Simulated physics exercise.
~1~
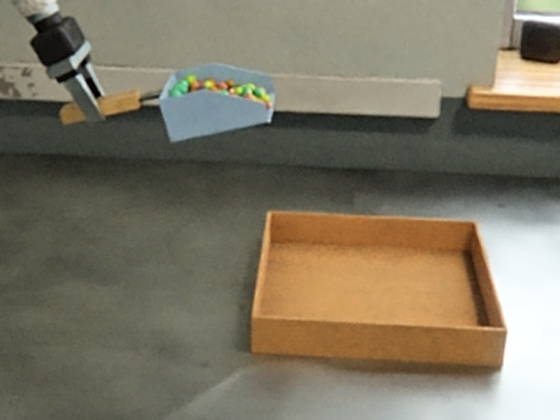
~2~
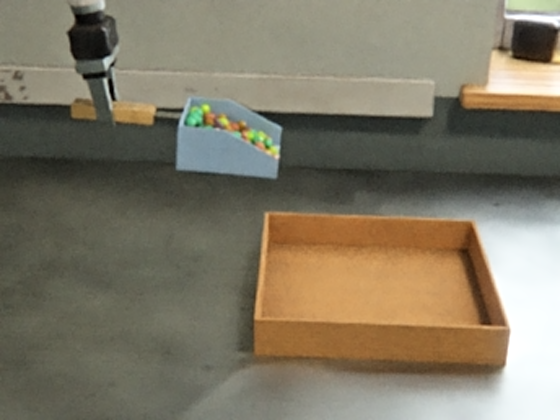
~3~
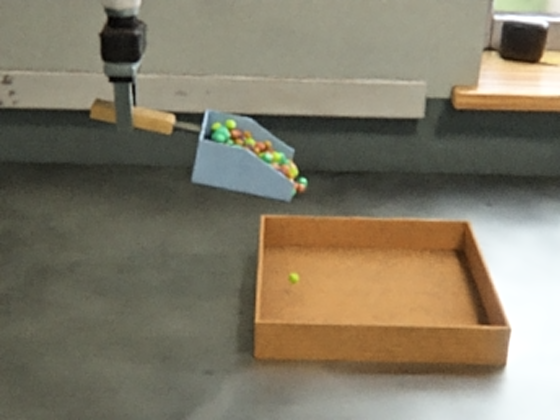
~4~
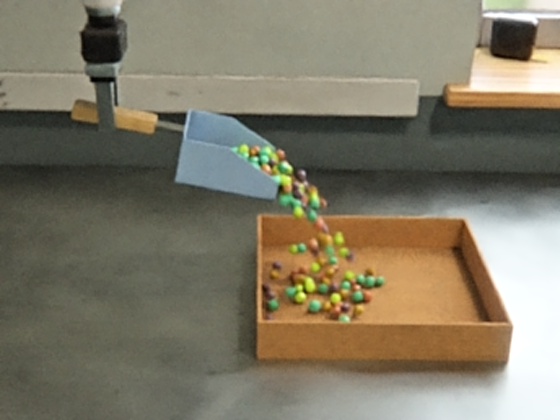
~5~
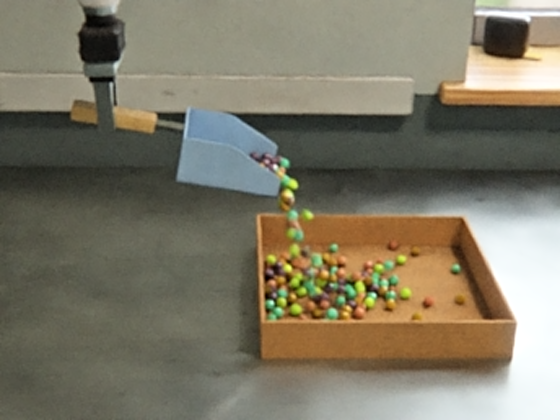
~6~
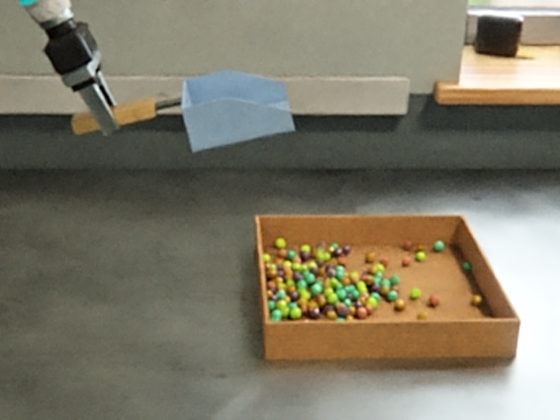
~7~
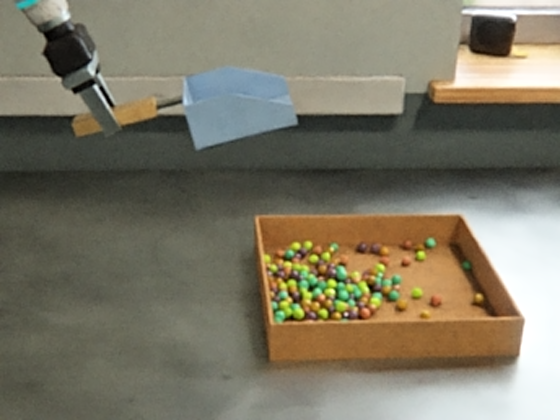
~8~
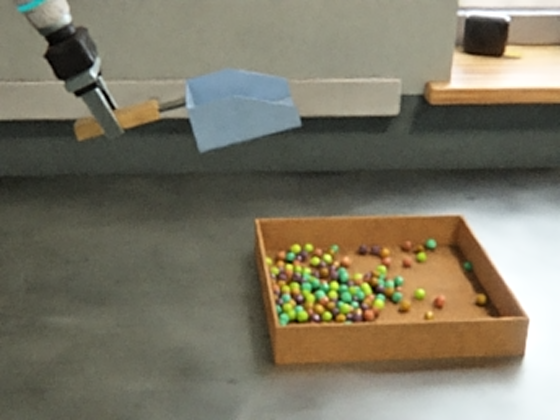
On a dark countertop near a windowsill, a robot arm tipped a blue scoop of colorful round sweets over a shallow brown tray, pouring them in a stream, then raised and leveled the scoop, leaving the sweets heaped mostly toward the tray's left side.
